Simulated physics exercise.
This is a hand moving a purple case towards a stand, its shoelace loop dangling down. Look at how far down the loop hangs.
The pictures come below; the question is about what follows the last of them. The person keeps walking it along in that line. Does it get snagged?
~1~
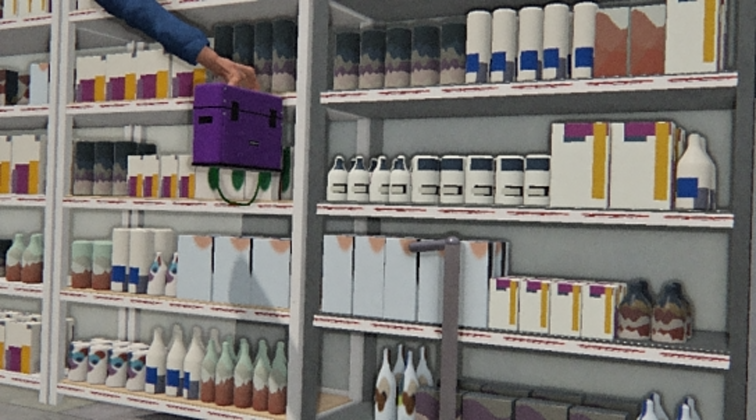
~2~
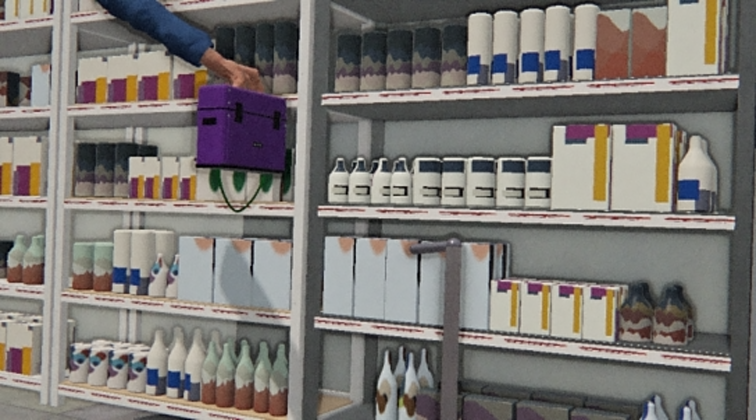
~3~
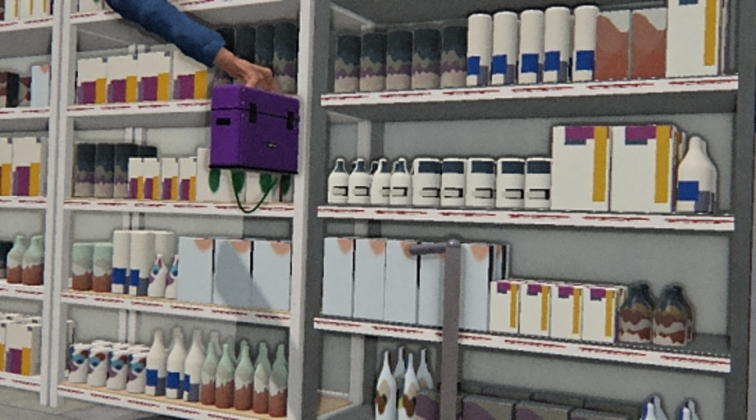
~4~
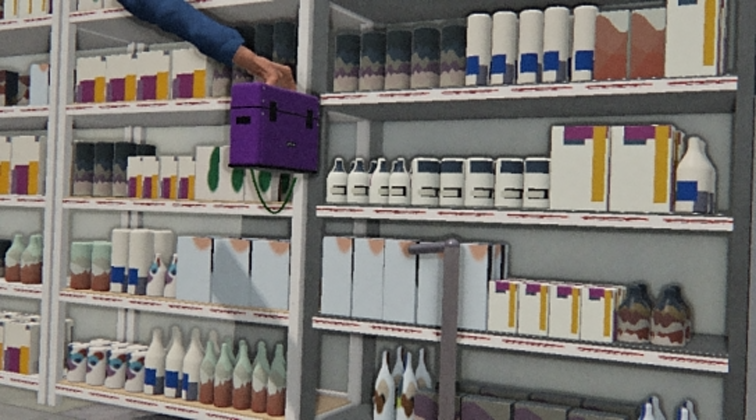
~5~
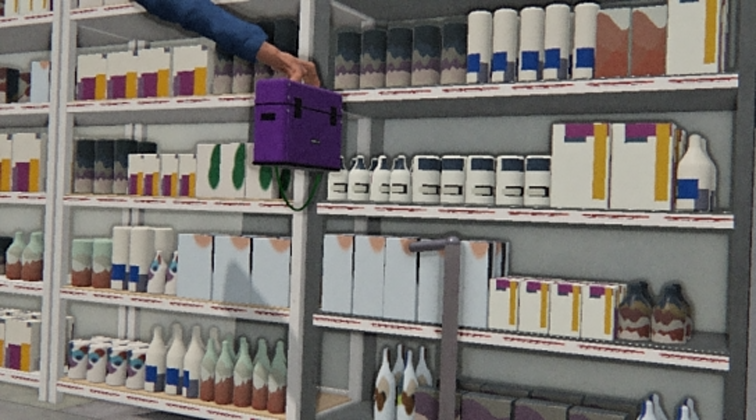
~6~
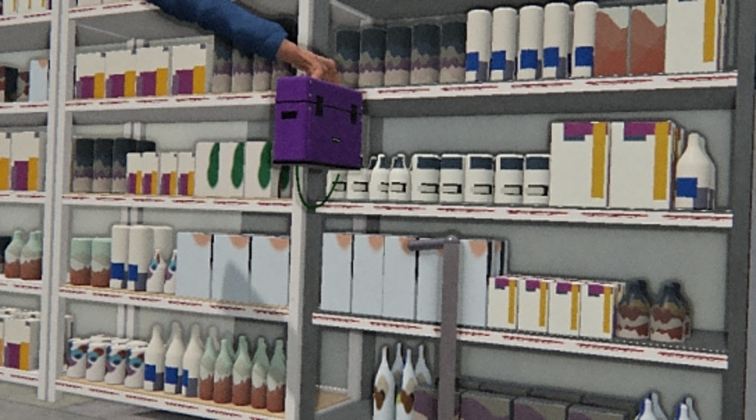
Most likely it will carry on unhindered past the post.
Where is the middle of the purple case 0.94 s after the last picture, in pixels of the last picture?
Its middle sits near pixel (443, 123) of the last view.
Then, 0.94 s later than the last view, case over the post near (443, 123).
Then, 1.80 s later than the last view, case past the post near (573, 121).
Finally, case past the post near (629, 120). The purple case goes by freely.
